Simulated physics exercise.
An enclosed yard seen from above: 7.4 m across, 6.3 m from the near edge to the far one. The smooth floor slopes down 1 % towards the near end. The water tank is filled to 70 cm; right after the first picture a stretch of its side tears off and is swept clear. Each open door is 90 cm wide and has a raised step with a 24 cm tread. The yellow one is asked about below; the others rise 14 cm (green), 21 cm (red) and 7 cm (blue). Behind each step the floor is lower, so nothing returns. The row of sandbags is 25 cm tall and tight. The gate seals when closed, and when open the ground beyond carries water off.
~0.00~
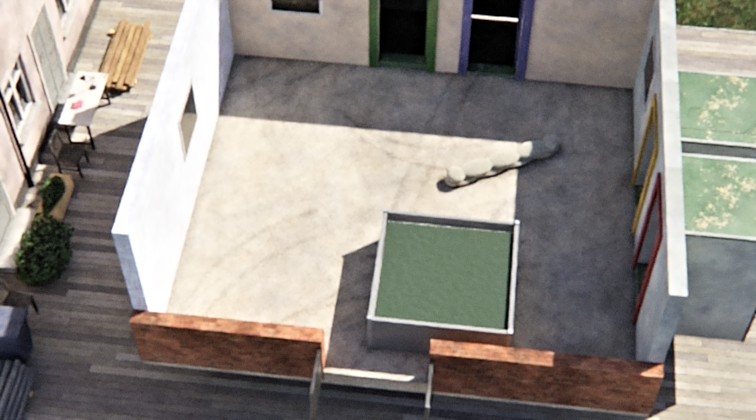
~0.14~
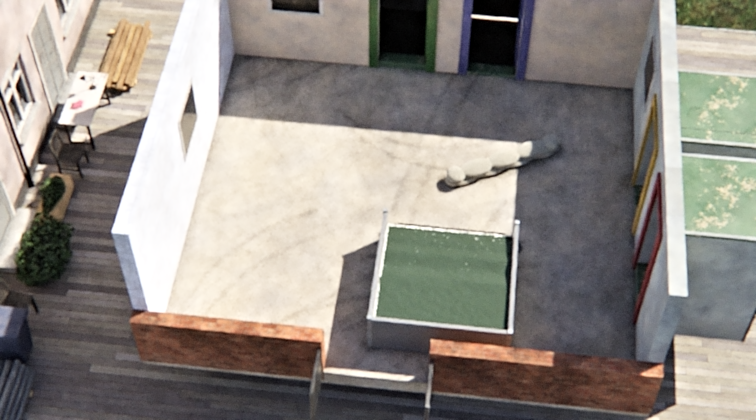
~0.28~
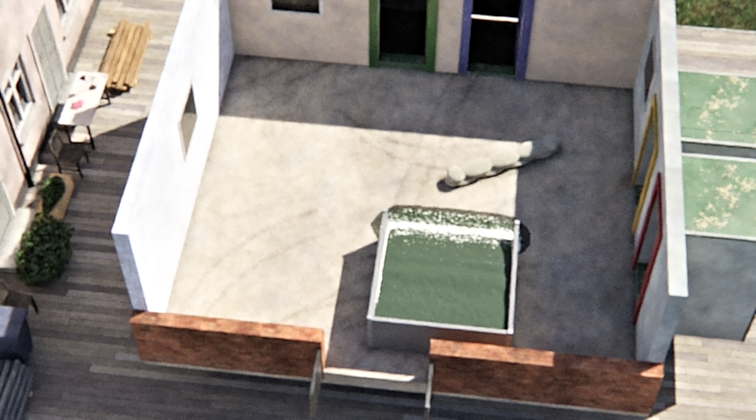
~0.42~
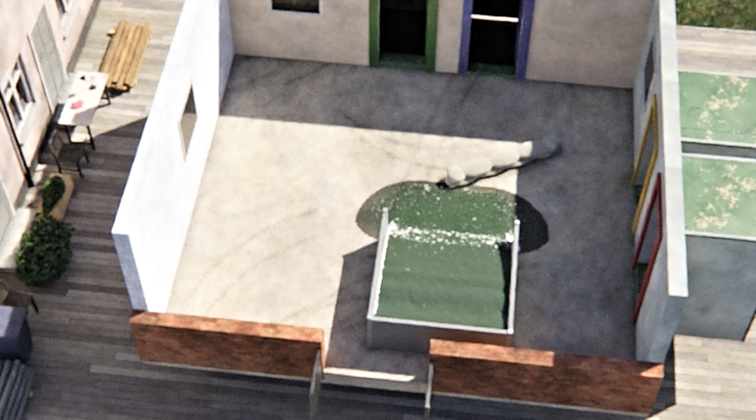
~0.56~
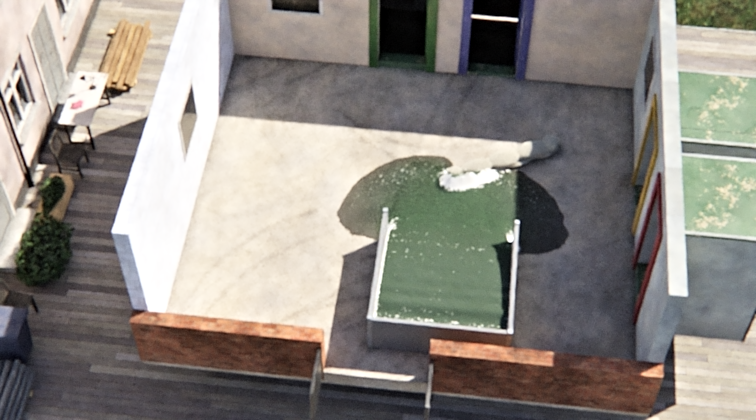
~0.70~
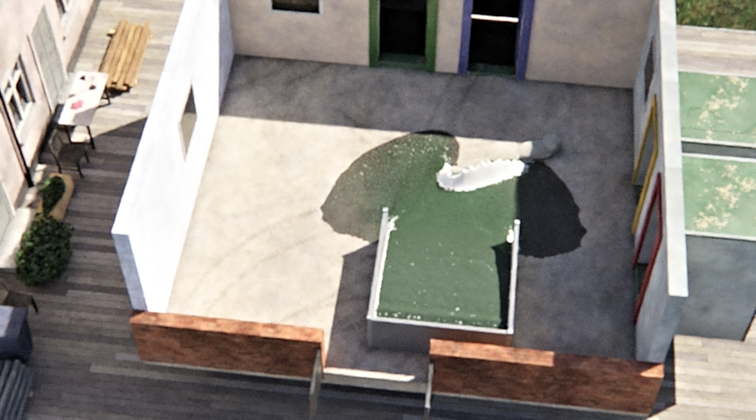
A walled yard with a pale, smooth floor is seen from above by a camera that stays still, with wooden decking around it. A square tank of green water stands near the low brick walls in front, with green and purple doorways at the back, yellow and red ones on the right, and a row of pale stones mid-floor. Water pours from the tank's far side, foams white against the stones and fans out both ways.
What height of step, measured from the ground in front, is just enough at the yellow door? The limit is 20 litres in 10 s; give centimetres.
About 20 cm.
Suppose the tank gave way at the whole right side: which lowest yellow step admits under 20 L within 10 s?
About 12.0 cm.
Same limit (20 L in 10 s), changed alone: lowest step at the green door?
Roughly 19 cm at green.
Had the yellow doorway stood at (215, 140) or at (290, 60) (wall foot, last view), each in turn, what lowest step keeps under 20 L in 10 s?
About 7.5 and 11.0 cm.
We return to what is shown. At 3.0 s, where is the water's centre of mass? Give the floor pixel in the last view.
Around (456, 179).
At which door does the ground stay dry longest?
Last comes the red one.
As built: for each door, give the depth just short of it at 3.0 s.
Depths in cm: Green 20, yellow 20, red 0, blue 12.
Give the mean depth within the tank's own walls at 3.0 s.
Roughly 15 cm on average.
After 1.4 s water covers 35 % of the floor, deepest (44 cm) near (465, 188); it has not reached the yellow door.
After 3.0 s water covers 50 % of the floor, deepest (38 cm) near (234, 60); 20 cm at the yellow door, 76 litres in over its 5 cm step.
After 10.0 s water covers 95 % of the floor, deepest (18 cm) near (159, 341); 5 cm at the yellow door, 231 litres in over its 5 cm step.
At the yellow door as built, the water arrived by 1.7 s and peaked near 20 cm at 3.0 s.
Run again over the same 10 s with other heights there, 31 litres in over 18 cm, 6 litres over 24.5 cm. The limit of 20 litres is kept from about 20 cm up.
